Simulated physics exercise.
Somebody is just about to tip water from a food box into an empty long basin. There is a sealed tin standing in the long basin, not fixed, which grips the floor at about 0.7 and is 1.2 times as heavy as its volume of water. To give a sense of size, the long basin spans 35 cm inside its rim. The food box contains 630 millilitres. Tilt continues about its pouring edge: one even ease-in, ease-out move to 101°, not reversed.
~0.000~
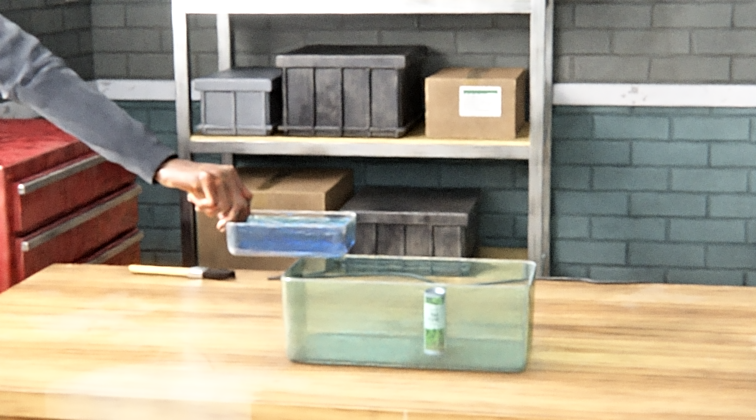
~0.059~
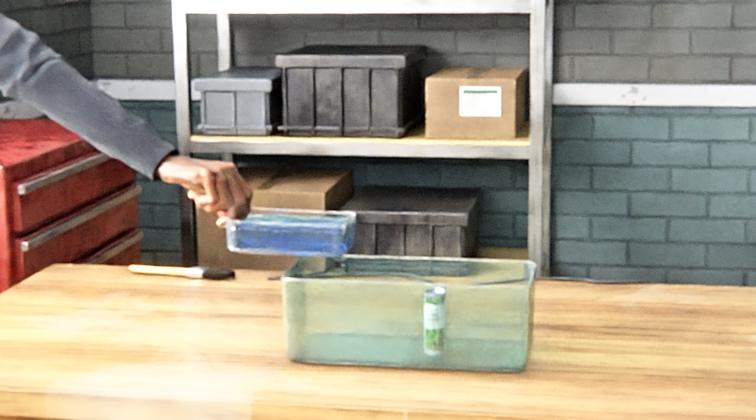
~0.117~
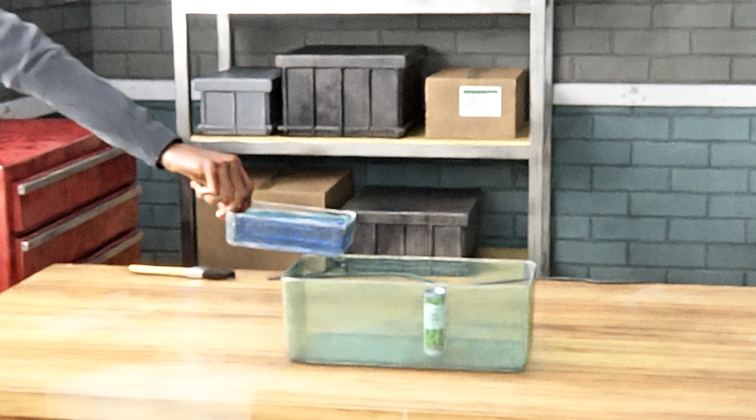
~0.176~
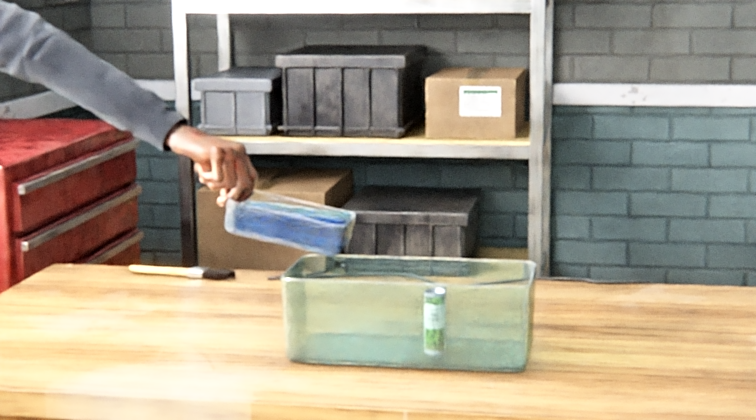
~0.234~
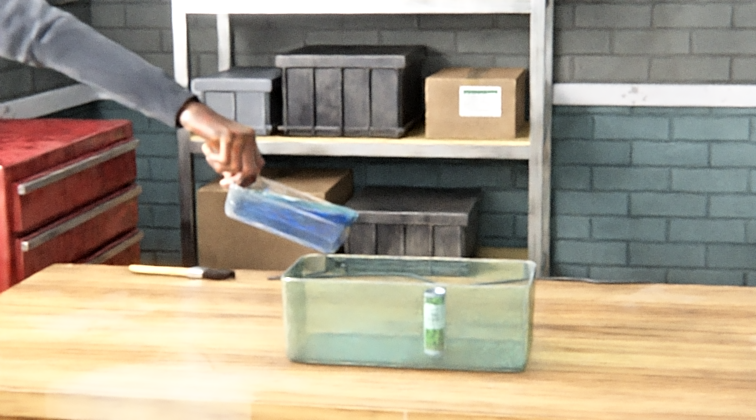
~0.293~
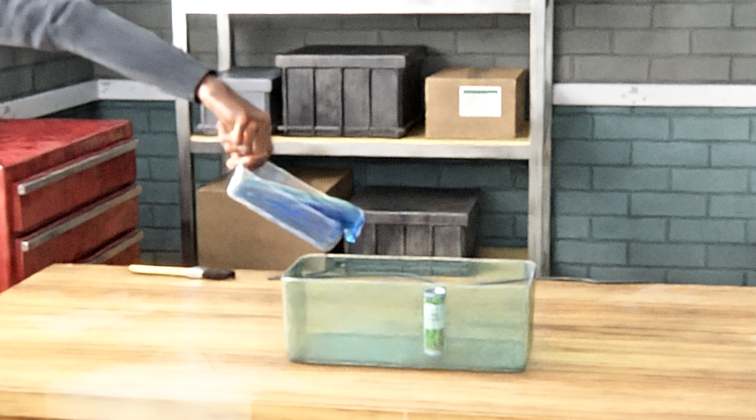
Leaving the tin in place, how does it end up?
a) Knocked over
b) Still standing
Option a: Knocked over.
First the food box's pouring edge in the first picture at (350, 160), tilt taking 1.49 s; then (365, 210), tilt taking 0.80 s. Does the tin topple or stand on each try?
Run one: It does not tip. Run two: It does not tip.
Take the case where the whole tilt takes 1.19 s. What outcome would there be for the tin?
With that tilt, the tin stays on its base.
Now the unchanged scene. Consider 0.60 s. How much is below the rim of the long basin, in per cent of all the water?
Roughly 48 per cent.
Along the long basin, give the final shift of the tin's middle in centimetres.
Looks like roughly 6.0 cm in total.
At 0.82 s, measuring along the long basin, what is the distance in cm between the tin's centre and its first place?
Reading: Roughly 5 cm.
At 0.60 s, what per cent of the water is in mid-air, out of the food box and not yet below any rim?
It comes to about 44 percent.
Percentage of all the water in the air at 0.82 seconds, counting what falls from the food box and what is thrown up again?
Close to 2 in every hundred parts.
After 0.60 s the tilt is 85° and 7 per cent is still to pour; the tin stands where it began.
After 0.82 s the tilt is 101° and 0 per cent is still to pour; the tin lies on its side.
After 1.06 s the tilt is 101° and 0 per cent is still to pour; the tin lies on its side.
After 1.31 s the tilt is 101° and 0 per cent is still to pour; the tin lies on its side.
In the end the tin lies on its side.
